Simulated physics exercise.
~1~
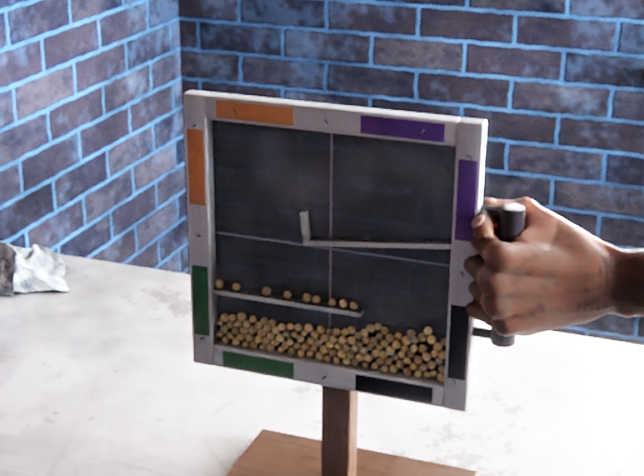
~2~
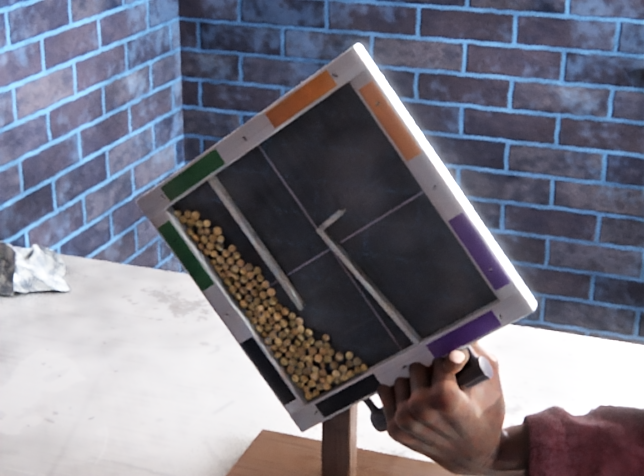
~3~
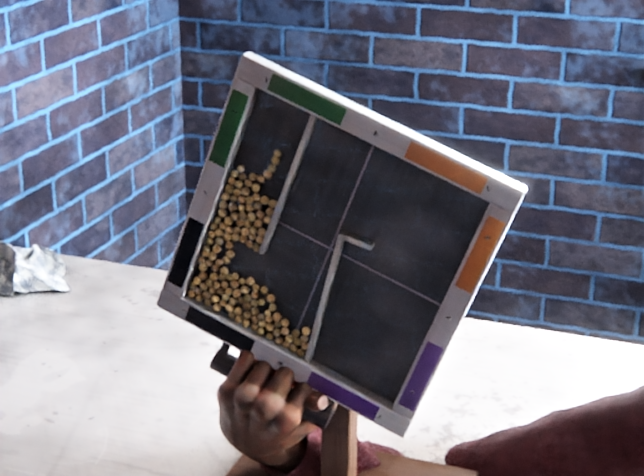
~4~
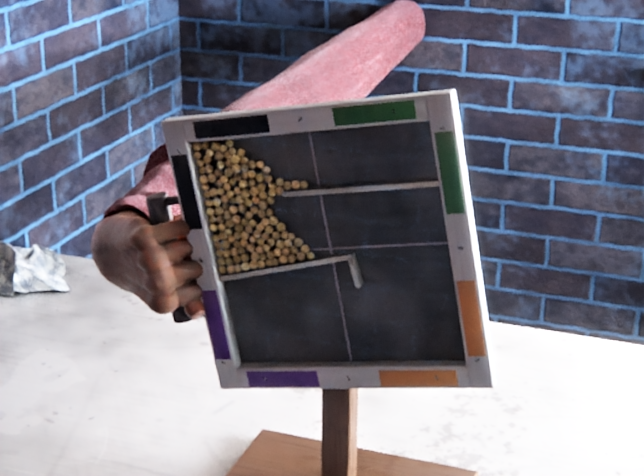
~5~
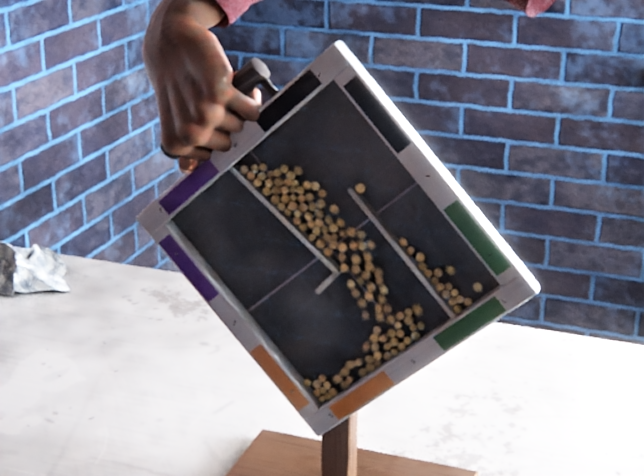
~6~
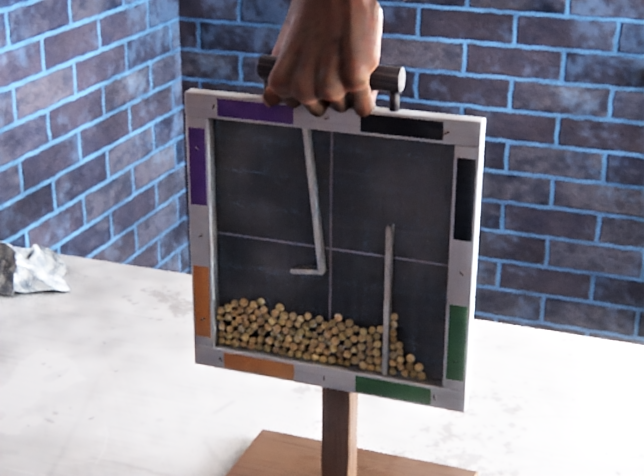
A square, shallow box of tan beans stands upright on a wooden post, seen from the front on a pale tabletop before dark bricks with blue joints, a crumpled silvery lump at left. Orange and purple tape marks its upper corners, green and black its lower ones, and pale strips divide the dark interior. A hand gripping the right-hand handle turns the box clockwise, and the beans slide into the black corner. Carried up the left side, they pile between two strips, then spill down toward orange and green. The box finishes three quarters round, hand on top, beans lying along the bottom, more in orange than green.
